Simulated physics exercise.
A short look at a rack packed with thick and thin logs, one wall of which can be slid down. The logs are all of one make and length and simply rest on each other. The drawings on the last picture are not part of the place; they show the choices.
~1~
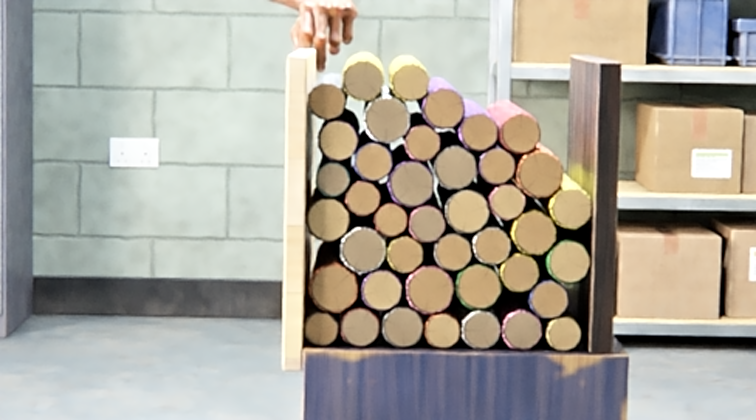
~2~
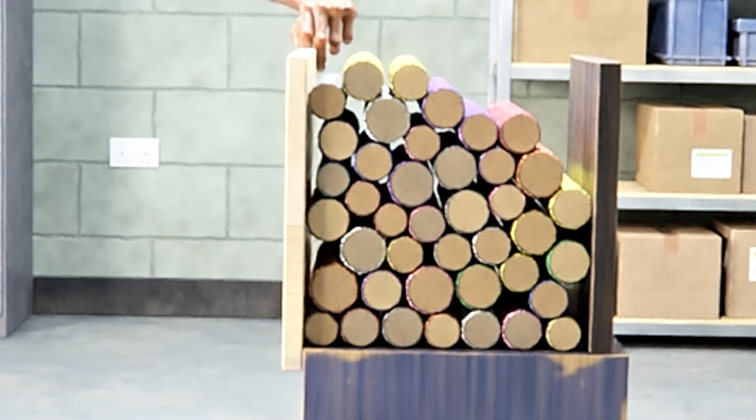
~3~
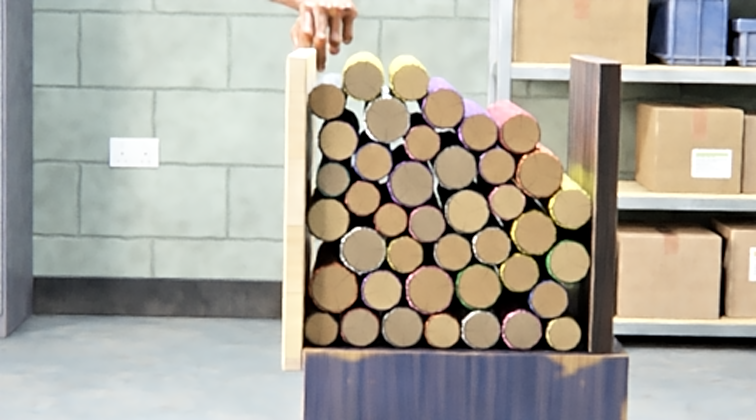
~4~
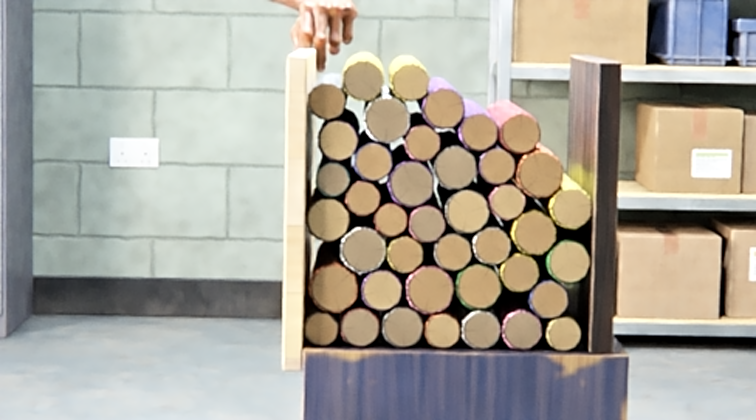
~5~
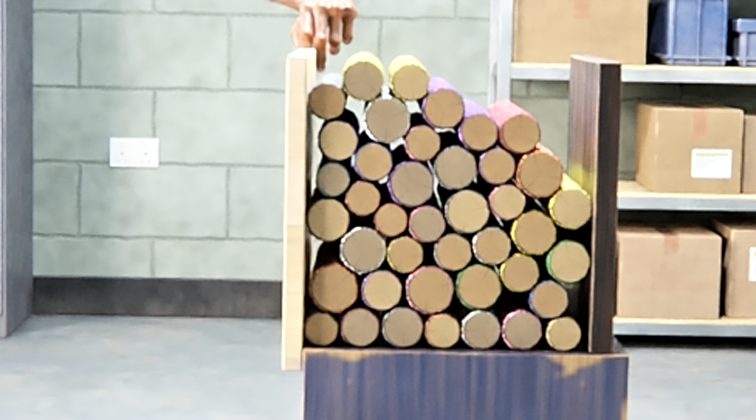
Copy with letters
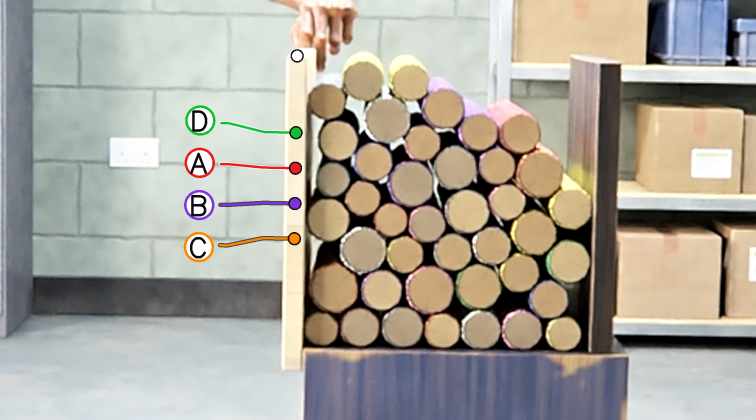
The clip opens on a rack packed with thick and thin round logs, resting on one another between a pale side board on the left and a dark one on the right. A hand hovers at the top left, above the logs, and through to the end nothing visibly moves.
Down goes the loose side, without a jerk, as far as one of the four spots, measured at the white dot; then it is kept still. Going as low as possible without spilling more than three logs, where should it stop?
Down to B.
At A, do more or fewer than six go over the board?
Fewer than six.
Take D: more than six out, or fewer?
It loses fewer than six.
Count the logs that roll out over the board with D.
With D, none.
On the copy, A at (295, 168); B at (295, 203); C at (294, 238); D at (296, 133); the white dot at (297, 56).
On B. First, top of the board (307, 124).
Then, top of the board (305, 200).
Finally, top of the board (305, 203), one out over the board.
By contrast, A one out over the board; C four out over the board; D none out over the board.
